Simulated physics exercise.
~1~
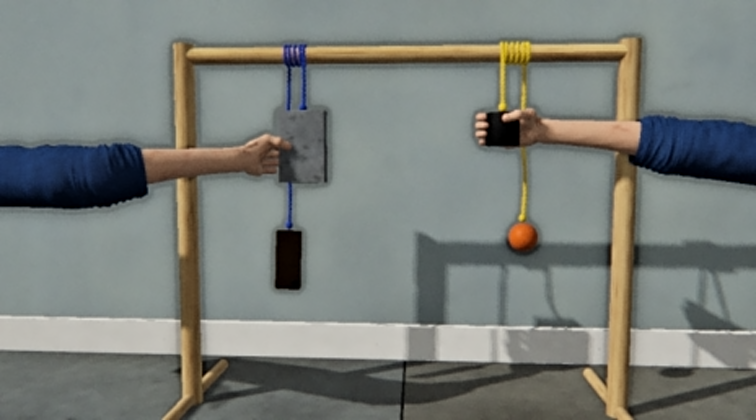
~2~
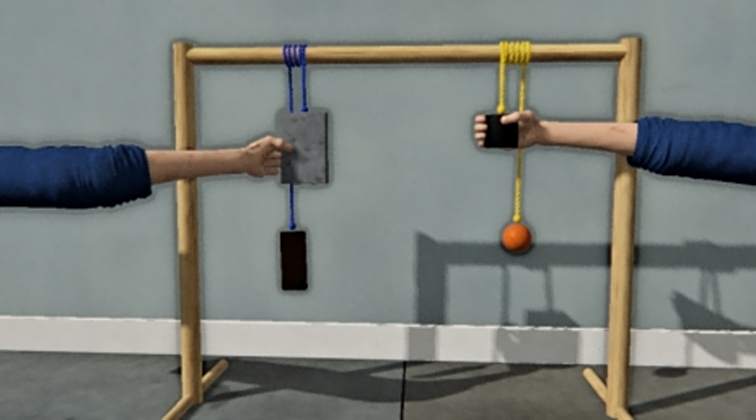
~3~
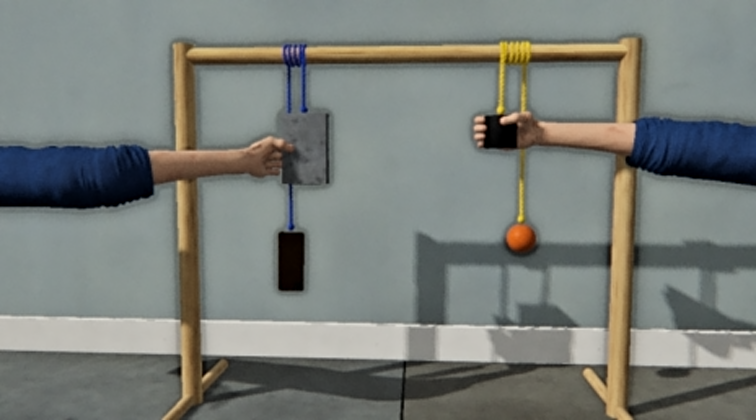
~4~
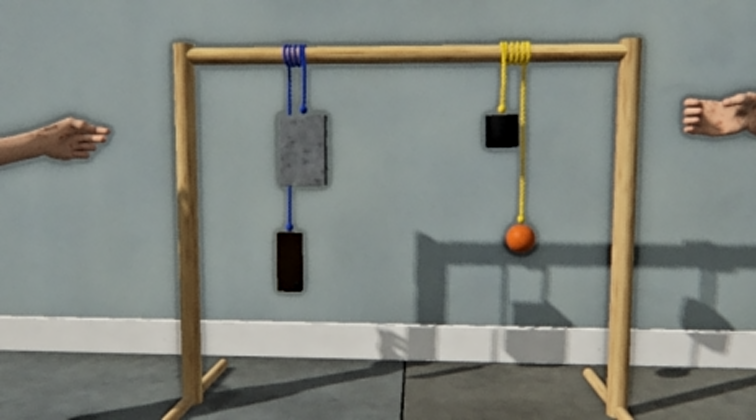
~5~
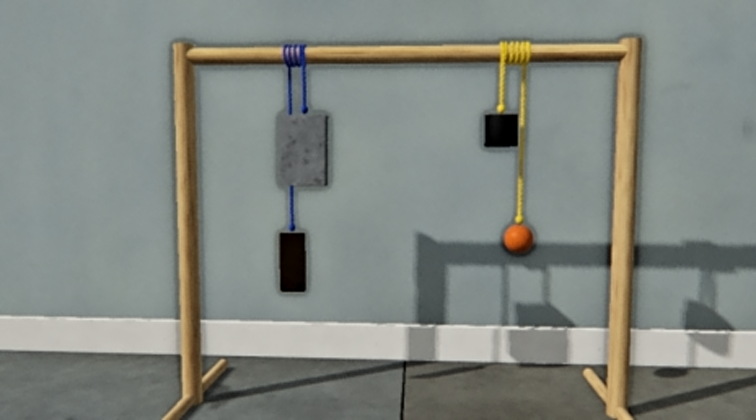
Two hands steadied a gray slab on a blue cord and a small black block on a yellow cord, both looped over a wooden rail, then let go and drew away, leaving everything hanging in place, including the dark block and orange ball below.
